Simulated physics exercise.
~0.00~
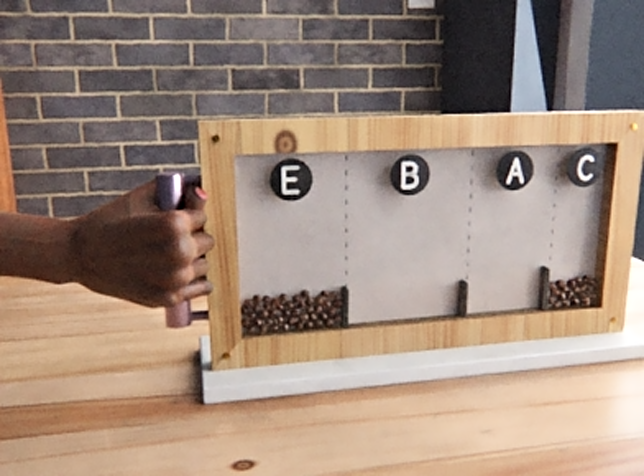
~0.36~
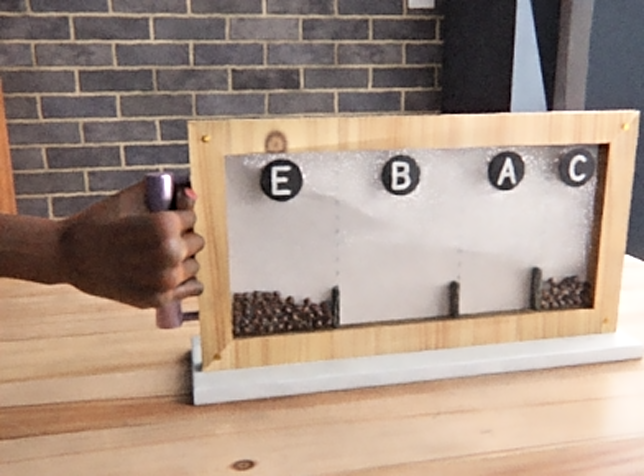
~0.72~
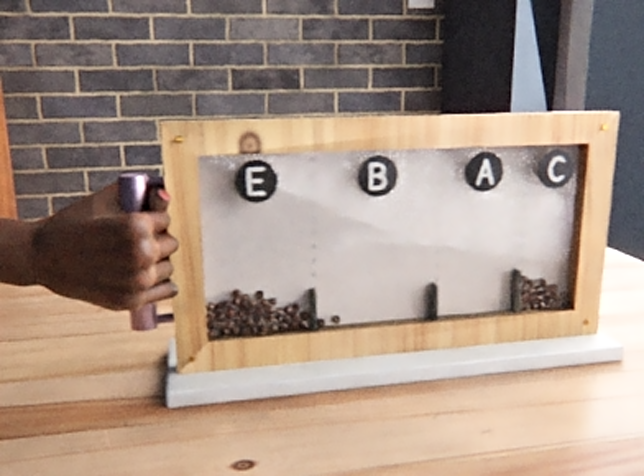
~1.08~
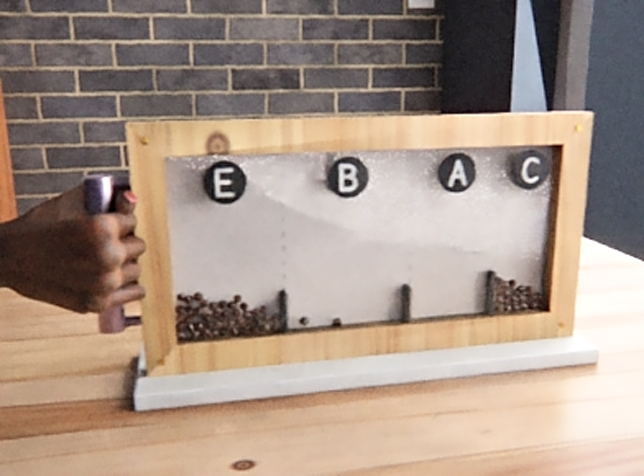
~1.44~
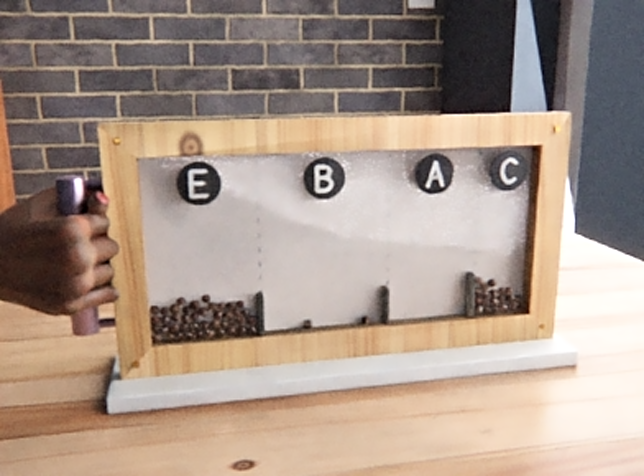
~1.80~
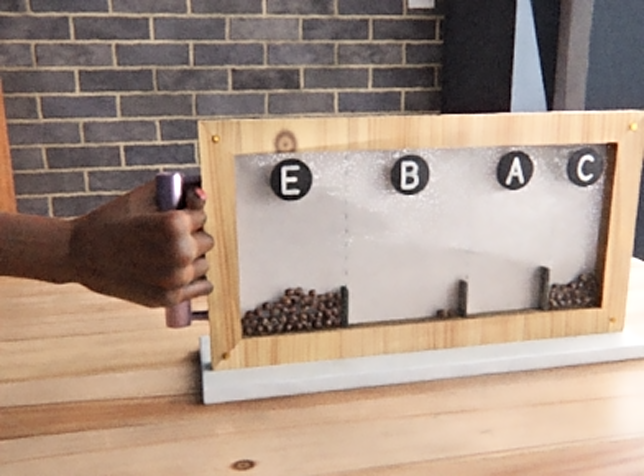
The clip opens on a wood-framed, see-through case standing on a wooden table before a brick wall, a hand gripping its handle at the left. Dark beads lie heaped in the strip marked E, with a smaller pile in C, while B and A look empty. The hand moves the upright case a little to the left, and a few beads spill over the low divider from E into B. It continues left as the stray beads spread along B's floor. Finally the case is back at the right where it began, most beads still in E, some in C, and barely any in B.
